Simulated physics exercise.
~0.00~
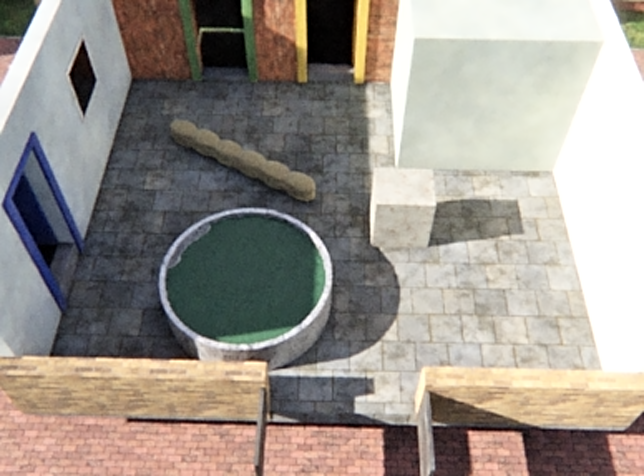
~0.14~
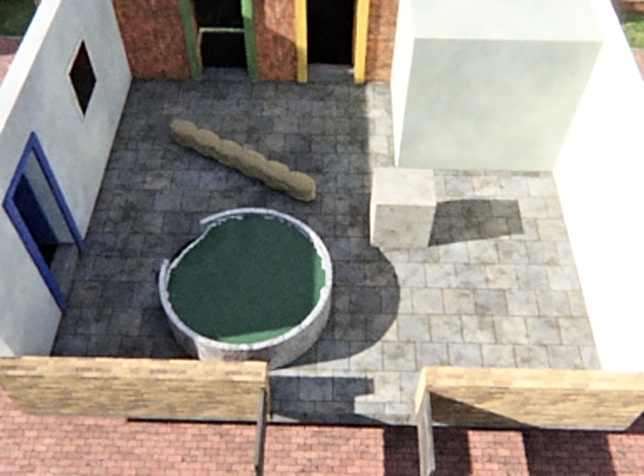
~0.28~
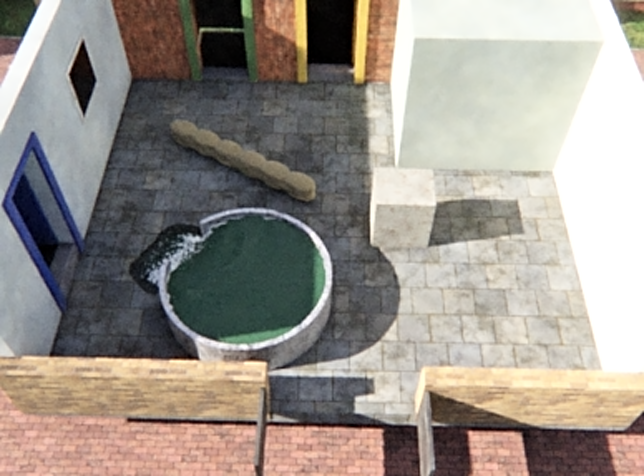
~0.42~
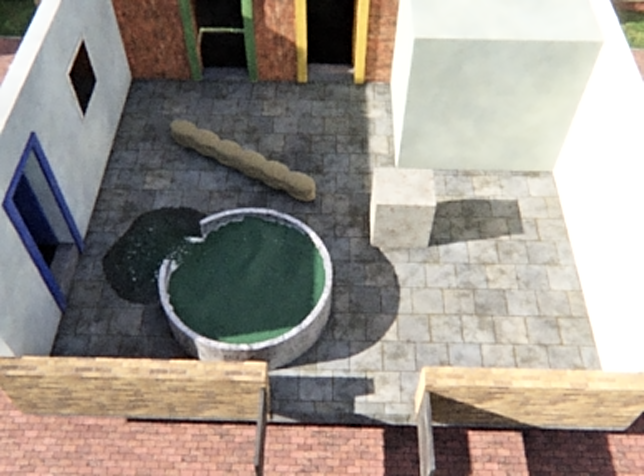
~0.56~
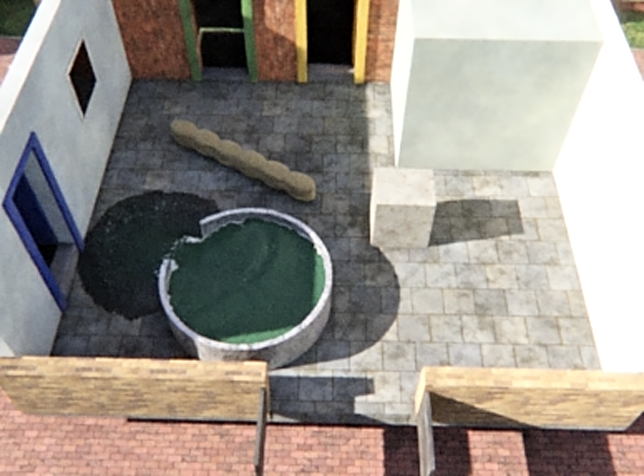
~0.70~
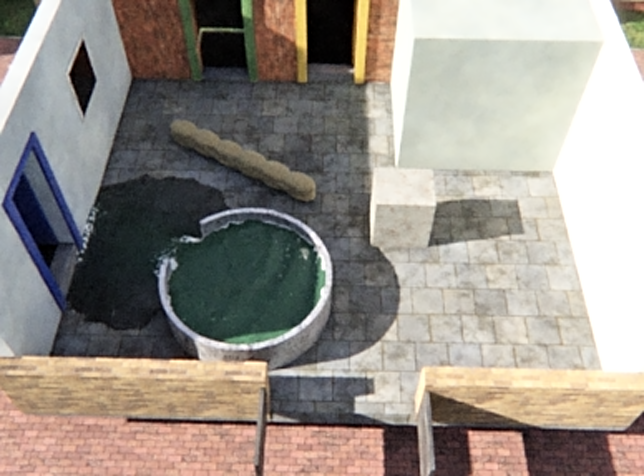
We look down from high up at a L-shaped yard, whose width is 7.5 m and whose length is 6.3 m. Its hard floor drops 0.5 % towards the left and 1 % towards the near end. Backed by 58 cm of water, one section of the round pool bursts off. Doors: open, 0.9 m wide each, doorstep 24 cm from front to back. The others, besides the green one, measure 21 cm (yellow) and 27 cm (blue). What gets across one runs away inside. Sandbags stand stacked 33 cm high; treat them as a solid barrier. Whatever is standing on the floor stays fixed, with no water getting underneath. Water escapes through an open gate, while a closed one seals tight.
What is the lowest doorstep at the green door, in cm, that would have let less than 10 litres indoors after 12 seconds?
Roughly 9 cm.
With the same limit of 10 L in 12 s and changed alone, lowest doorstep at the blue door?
The blue one would have to be about 23 cm high.
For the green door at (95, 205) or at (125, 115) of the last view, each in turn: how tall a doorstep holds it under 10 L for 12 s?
22 and 16 cm.
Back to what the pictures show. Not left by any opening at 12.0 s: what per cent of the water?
Close to 94 per cent is still present.
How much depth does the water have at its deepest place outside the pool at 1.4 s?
30 cm.
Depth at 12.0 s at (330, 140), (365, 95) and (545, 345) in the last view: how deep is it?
Roughly 6, then 5, then 3 cm.
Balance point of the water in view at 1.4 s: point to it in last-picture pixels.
Approximately (215, 279).
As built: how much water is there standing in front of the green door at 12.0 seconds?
A ruler would read roughly 4.5 cm.
After 1.4 s water covers 15 % of the floor, deepest (30 cm) near (187, 258); it has not reached the green door.
After 3.0 s water covers 30 % of the floor, deepest (30 cm) near (129, 90); 10 cm at the green door, 0 litres in over its 9 cm doorstep.
After 12.0 s water covers 90 % of the floor, deepest (11 cm) near (41, 388); 4 cm at the green door, 9 litres in over its 9 cm doorstep.
At the green door as built, the water arrived by 2.6 s and peaked near 12 cm at 3.6 s.
With a doorstep of 8 cm, 15 litres would have come in within the 12 s; with 11 cm, 3 litres. So under 10 litres takes about 9 cm.
